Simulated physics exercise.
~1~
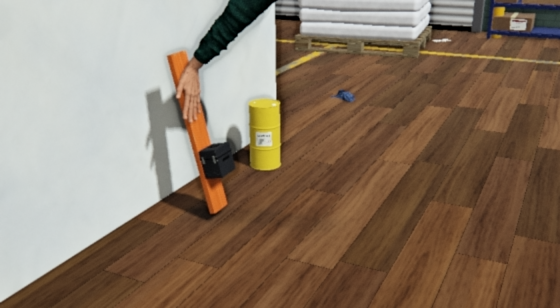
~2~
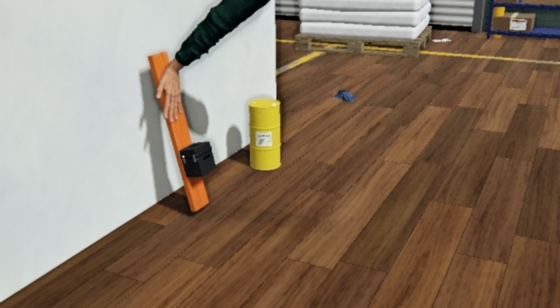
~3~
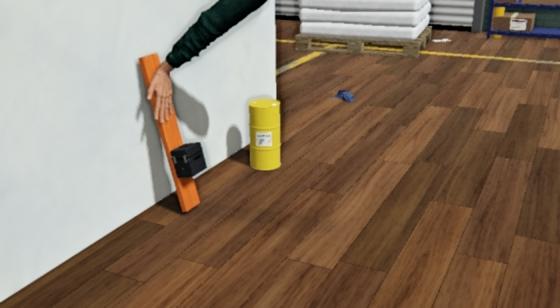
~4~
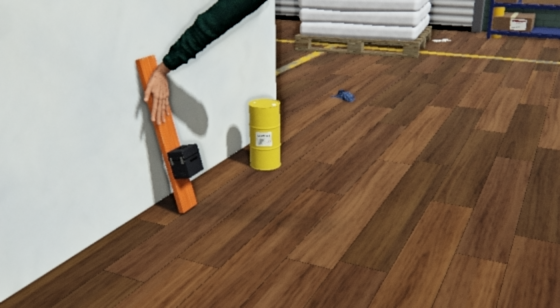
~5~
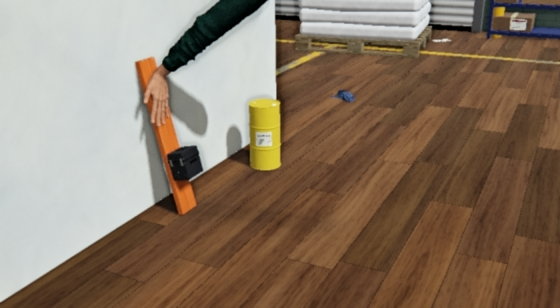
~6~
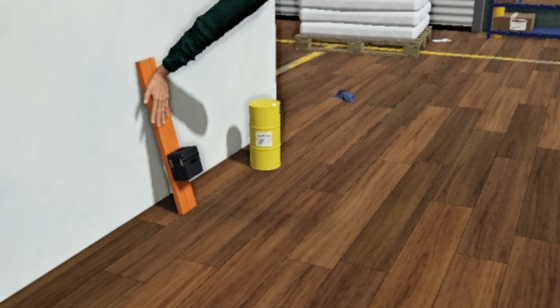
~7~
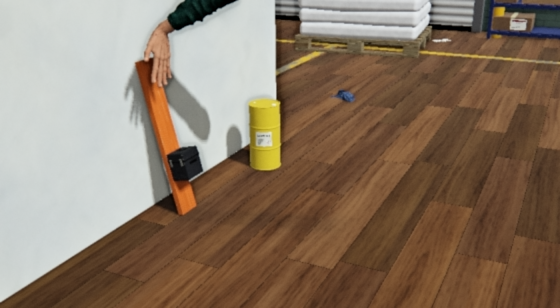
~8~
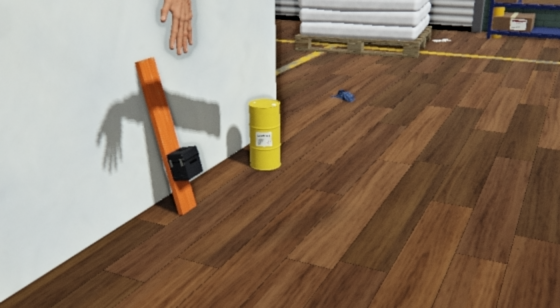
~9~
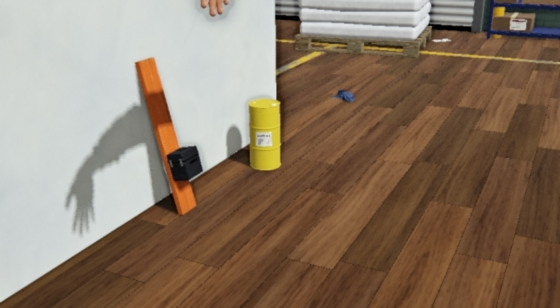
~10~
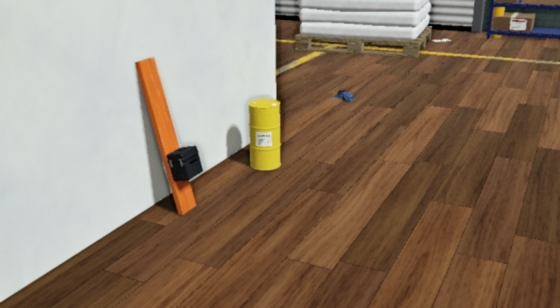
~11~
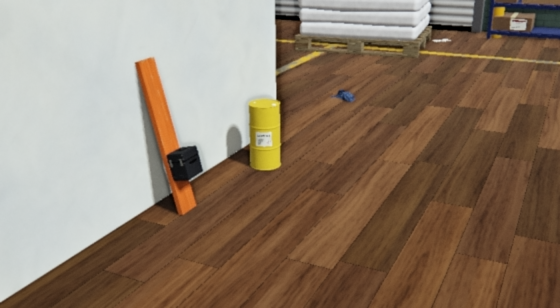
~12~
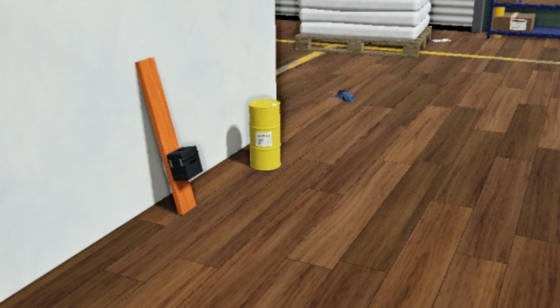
On a wood-plank floor beside a bare white wall, with a loaded pallet in the background, a hand in a dark green sleeve holds an orange plank with a black block attached near its lower end. A yellow canister stands to the right. The hand moves the plank a little to the left and settles it leaning against the wall, then holds it there. The fingers let go, and the hand draws back up and out of view, its shadow sliding across the wall. The plank stays leaning, and the canister remains in its place.
